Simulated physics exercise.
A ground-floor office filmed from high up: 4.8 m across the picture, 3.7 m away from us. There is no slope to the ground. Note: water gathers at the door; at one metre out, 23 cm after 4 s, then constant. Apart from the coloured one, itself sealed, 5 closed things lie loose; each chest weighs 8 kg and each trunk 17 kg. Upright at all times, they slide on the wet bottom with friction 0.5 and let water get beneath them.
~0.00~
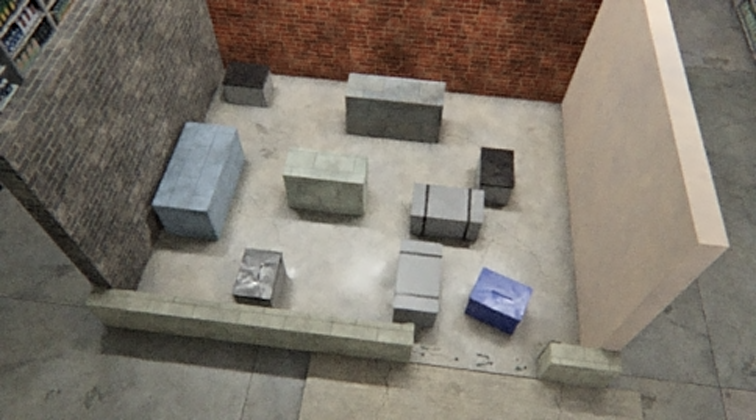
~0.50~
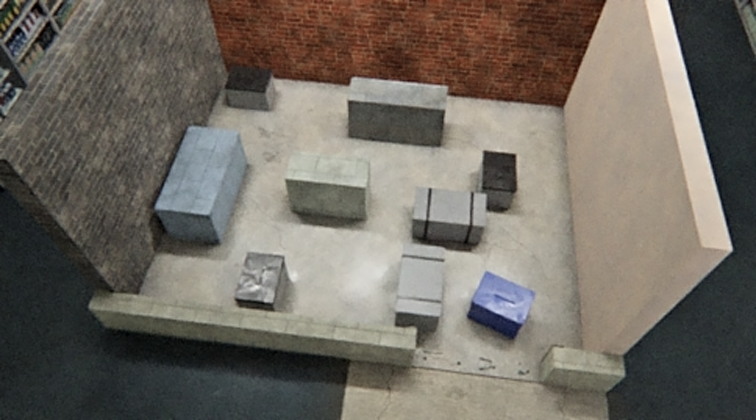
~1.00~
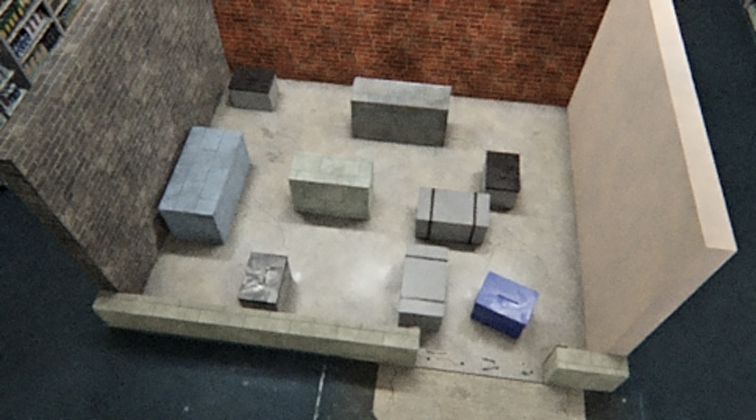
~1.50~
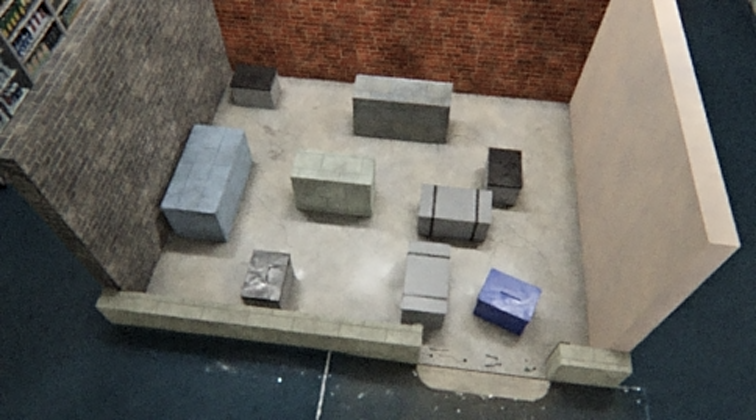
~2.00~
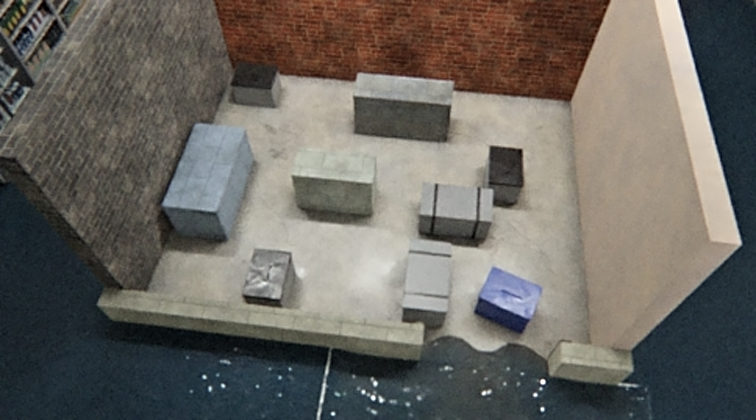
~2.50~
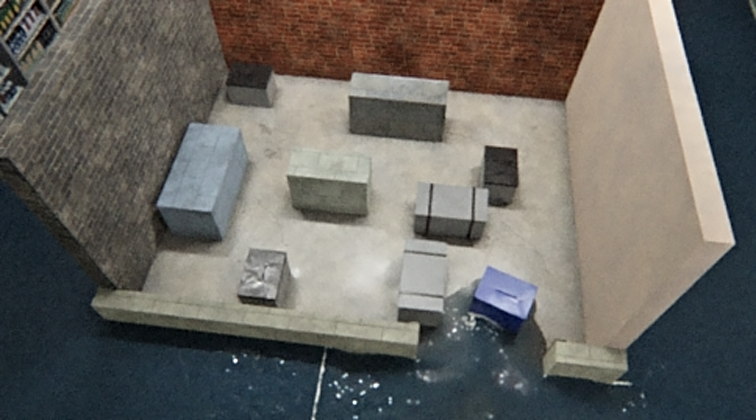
The clip opens on a high view of a walled room holding a blue chest and several grey and dark blocks, with dry ground outside. Dark water spreads over the ground in front, then creeps through the doorway gap and reaches the blue chest, while nothing inside visibly shifts.
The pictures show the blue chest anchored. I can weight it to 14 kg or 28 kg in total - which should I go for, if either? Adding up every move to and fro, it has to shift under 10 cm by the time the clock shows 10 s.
Neither will work.
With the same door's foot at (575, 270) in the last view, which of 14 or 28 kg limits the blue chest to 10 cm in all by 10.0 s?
In that case neither weight holds it.
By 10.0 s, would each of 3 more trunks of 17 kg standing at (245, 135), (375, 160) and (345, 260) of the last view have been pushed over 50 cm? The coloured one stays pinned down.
Listed in turn, they go beneath the bar, over the bar, over the bar.
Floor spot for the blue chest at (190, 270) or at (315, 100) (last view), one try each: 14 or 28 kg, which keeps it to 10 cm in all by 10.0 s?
For the first start the lighter one suffices; for the second neither one suffices.
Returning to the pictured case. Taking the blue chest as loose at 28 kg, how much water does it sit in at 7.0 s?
9 cm, roughly.
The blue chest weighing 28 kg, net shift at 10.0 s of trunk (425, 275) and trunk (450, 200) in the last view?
In that order: 140 cm, 200 cm.
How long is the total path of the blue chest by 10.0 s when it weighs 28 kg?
I'd say close to 250 cm in total.
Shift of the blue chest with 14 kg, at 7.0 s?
250 cm.
After 3.5 s the blue chest would be 49 cm from its start with 14 kg and 8 cm from its start with 28 kg; 6 cm of water round it then.
After 4.5 s the blue chest would be 132 cm from its start with 14 kg and 42 cm from its start with 28 kg; 7 cm of water round it then.
After 7.0 s the blue chest would be 273 cm from its start with 14 kg and 144 cm from its start with 28 kg; 9 cm of water round it then.
After 10.0 s the blue chest would be 254 cm from its start with 14 kg and 226 cm from its start with 28 kg; 17 cm of water round it then.
